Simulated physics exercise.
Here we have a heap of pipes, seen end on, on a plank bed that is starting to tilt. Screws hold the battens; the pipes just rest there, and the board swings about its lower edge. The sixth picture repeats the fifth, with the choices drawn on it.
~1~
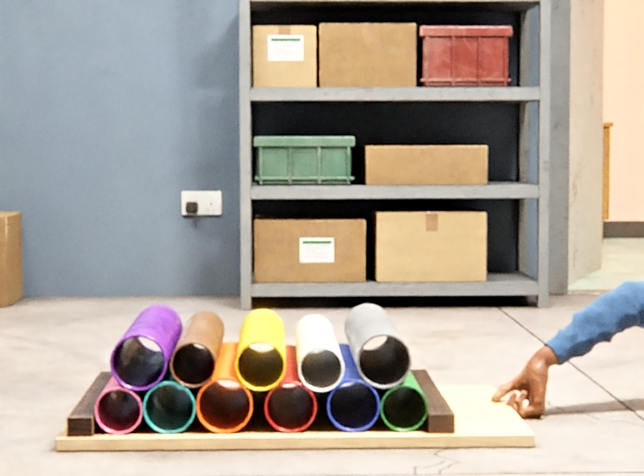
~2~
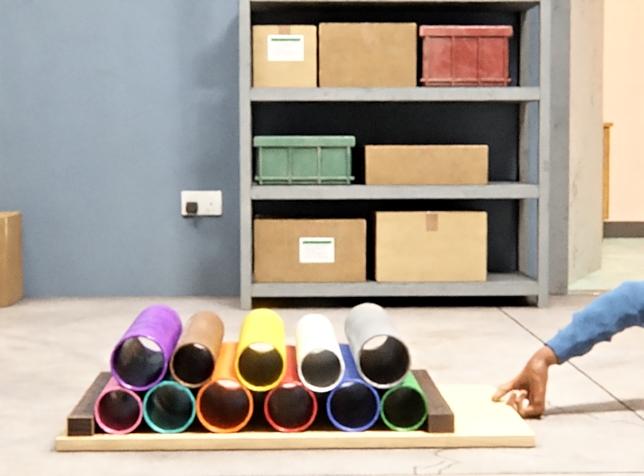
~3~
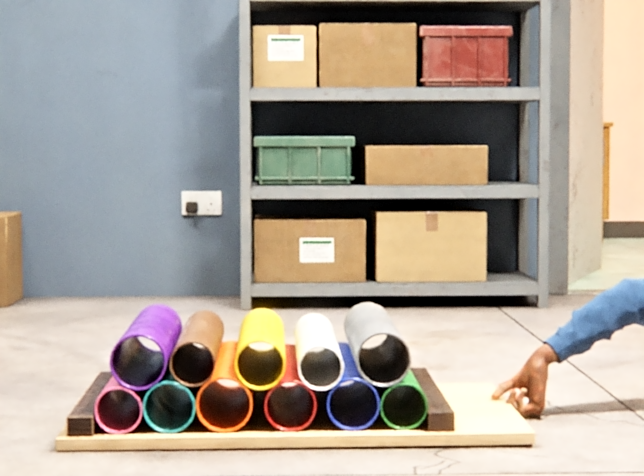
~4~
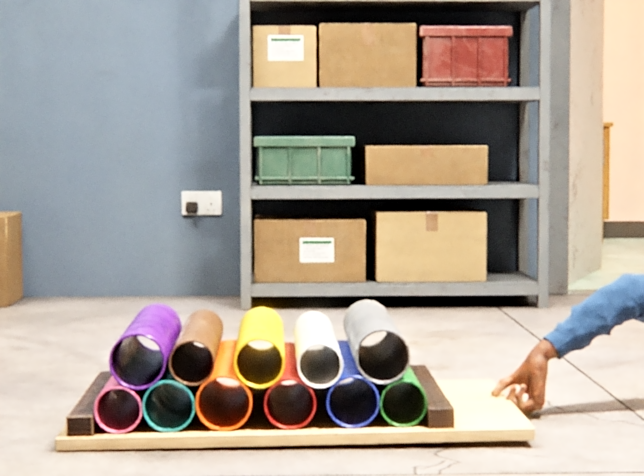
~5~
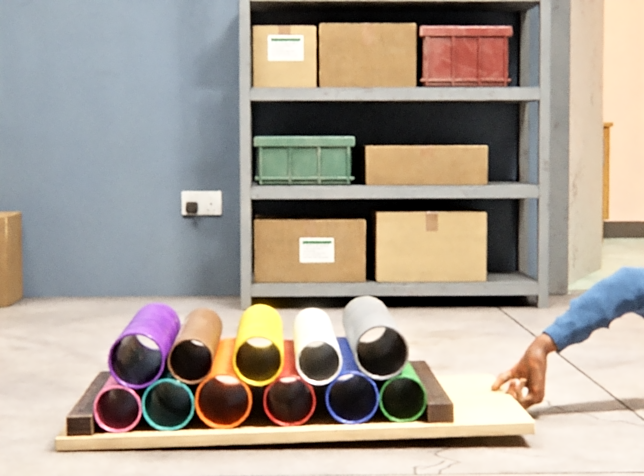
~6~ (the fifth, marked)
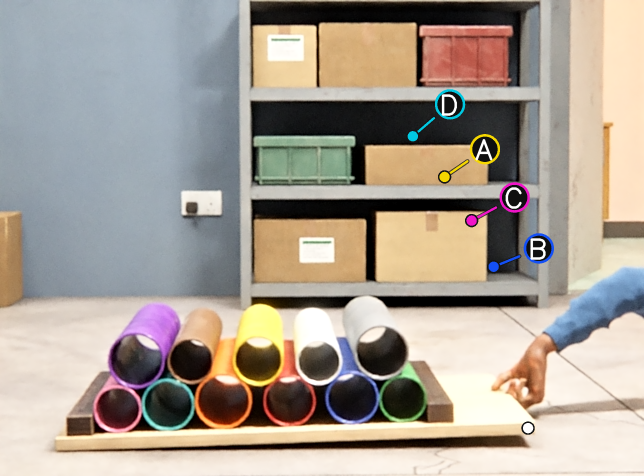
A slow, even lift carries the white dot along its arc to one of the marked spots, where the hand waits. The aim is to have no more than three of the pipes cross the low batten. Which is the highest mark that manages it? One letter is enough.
C is the limit.
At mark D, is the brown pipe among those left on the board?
The brown pipe: No.
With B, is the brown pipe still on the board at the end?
Yes, with B.
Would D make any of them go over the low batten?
At D: Yes.
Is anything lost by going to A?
At A: Yes.
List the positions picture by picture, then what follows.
Brown pipe (193, 365); grey pipe (384, 361); white pipe (321, 369), in the first picture.
White pipe (321, 369); purple pipe (138, 363), in the second picture.
Board (294, 404); blue pipe (353, 404); green pipe (404, 407); brown pipe (193, 364), in the third picture.
Board (294, 402); pink pipe (118, 410); turquoise pipe (169, 406), in the fourth picture.
Board (294, 400); pink pipe (118, 409); turquoise pipe (168, 405), in the fifth picture.
On the copy, A at (445, 177); B at (494, 267); C at (472, 220); D at (413, 136); the white dot at (528, 428).
On C. First, board at 17°.
Then, board at 28°.
Finally, board at 28°, one over the low batten (purple).
By contrast, A five over the low batten; B none over the low batten; D five over the low batten.
